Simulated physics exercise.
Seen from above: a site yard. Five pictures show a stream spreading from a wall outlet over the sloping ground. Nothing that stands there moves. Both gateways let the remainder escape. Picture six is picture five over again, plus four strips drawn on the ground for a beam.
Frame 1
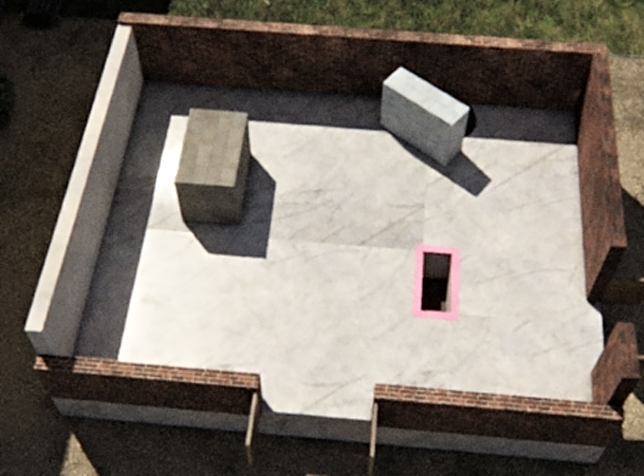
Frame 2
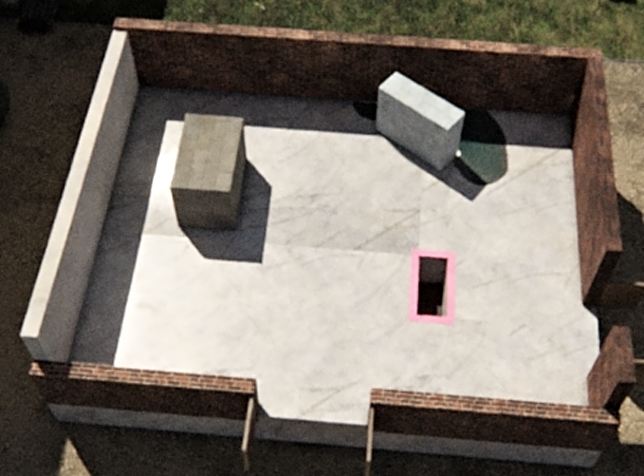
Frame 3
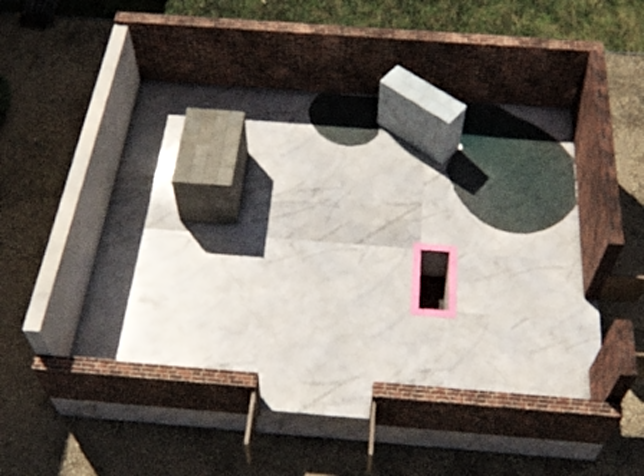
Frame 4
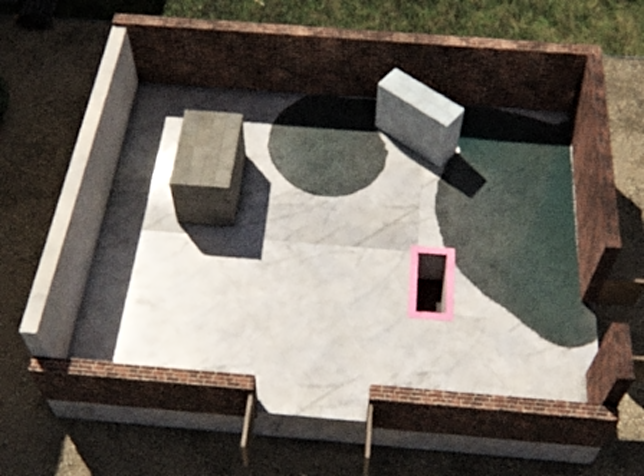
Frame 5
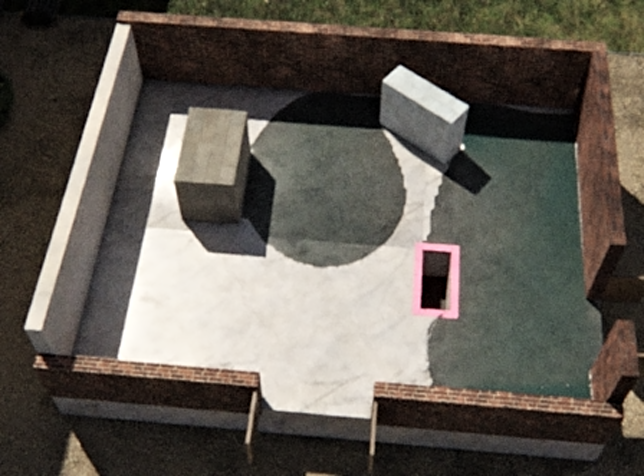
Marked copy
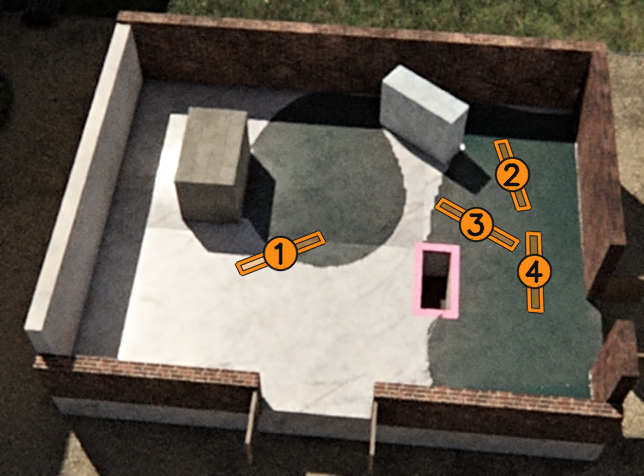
In a walled yard seen from above, dark green water crept out from behind the pale upright block, spread in two patches across the white floor, and reached the pink-rimmed drain pit.
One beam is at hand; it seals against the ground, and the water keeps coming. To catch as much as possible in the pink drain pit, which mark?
Spot 2 does it best.
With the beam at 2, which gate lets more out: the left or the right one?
The left one.
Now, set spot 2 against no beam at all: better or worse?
Spot 2 is better.
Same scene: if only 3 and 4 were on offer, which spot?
That would be 4.
In orange, 1 from (239, 268) to (321, 237); 2 from (500, 141) to (523, 208); 3 from (439, 203) to (514, 245); 4 from (535, 310) to (533, 233).
With 1, about 8 % of the stream goes into the pink drain pit, about 89 % out by the gates.
With 2, about 18 % of the stream goes into the pink drain pit, about 77 % out by the gates.
With 3, about 6 % of the stream goes into the pink drain pit, about 89 % out by the gates.
With 4, about 11 % of the stream goes into the pink drain pit, about 84 % out by the gates.
